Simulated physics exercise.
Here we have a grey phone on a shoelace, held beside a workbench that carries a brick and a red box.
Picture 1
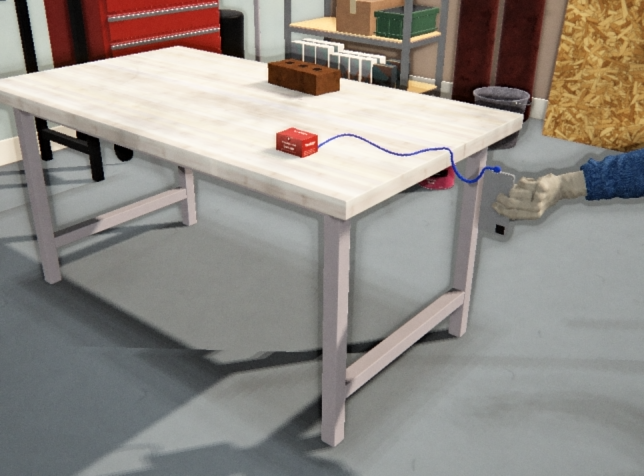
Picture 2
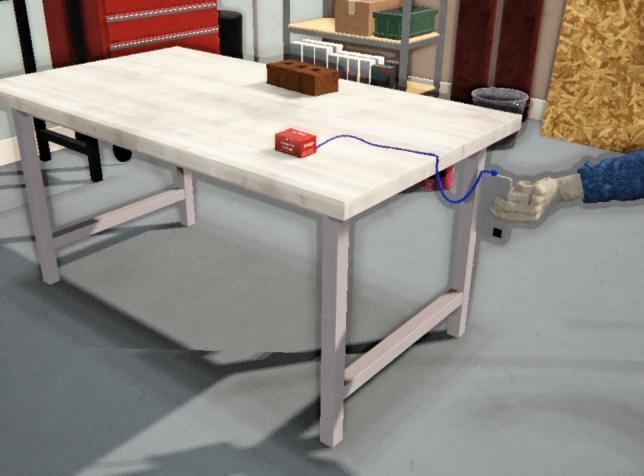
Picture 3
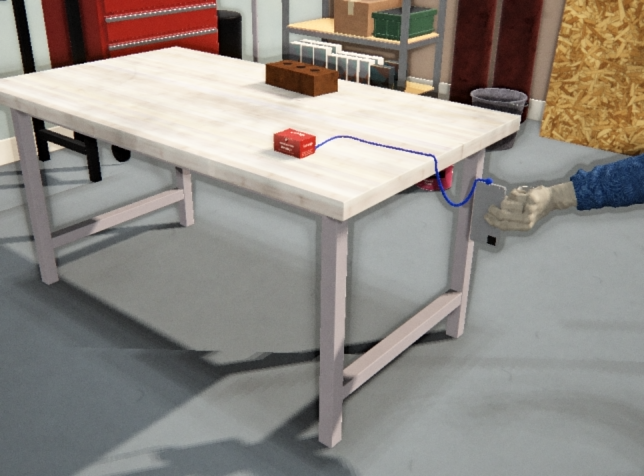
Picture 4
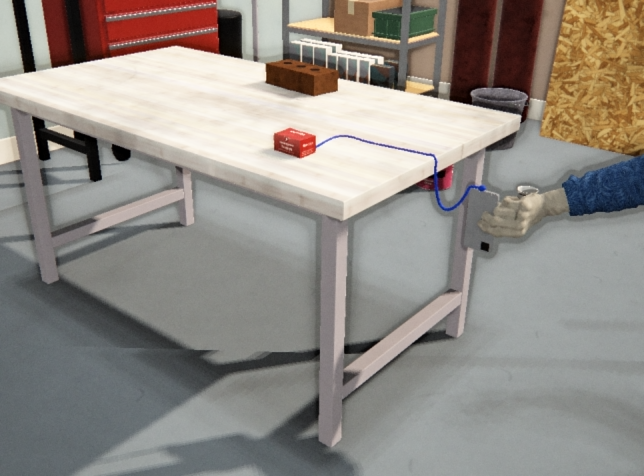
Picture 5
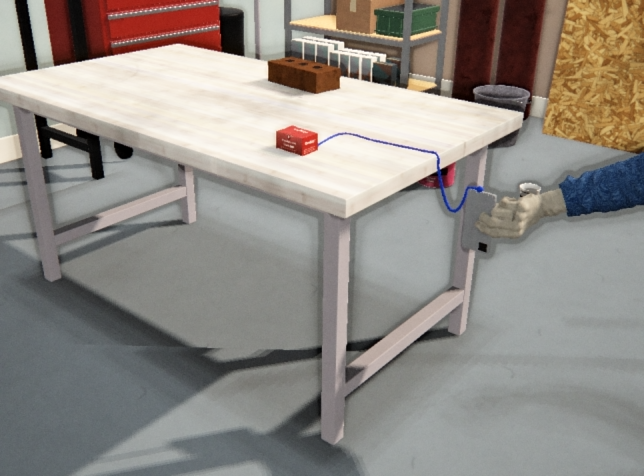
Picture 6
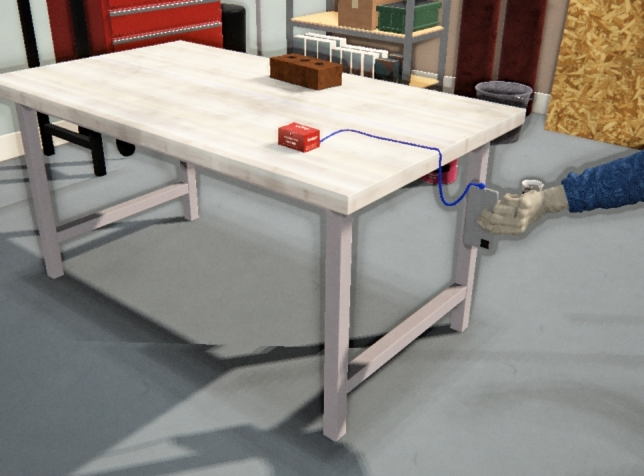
At the start, a gloved hand at the right holds a blue cord that runs to a red box on a white workbench, near a brick. The hand then moves slightly left and down with a grey phone, and the cord shifts, while the box and brick stay in place.
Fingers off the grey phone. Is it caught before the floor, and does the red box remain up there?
The grey phone reaches the floor. The red box gets pulled over the edge.
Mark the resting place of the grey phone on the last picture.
It ends at (424, 429).
Then, 0.46 s later than the last view, phone on the floor near (436, 401); brick as before; box tugged along near (450, 152).
Then, 0.78 s later than the last view, phone on the floor near (418, 428); brick as before; box down on the floor.
Finally, phone on the floor near (424, 429); brick as before; box down on the floor. The grey phone lands on the floor and the red box follows it down.
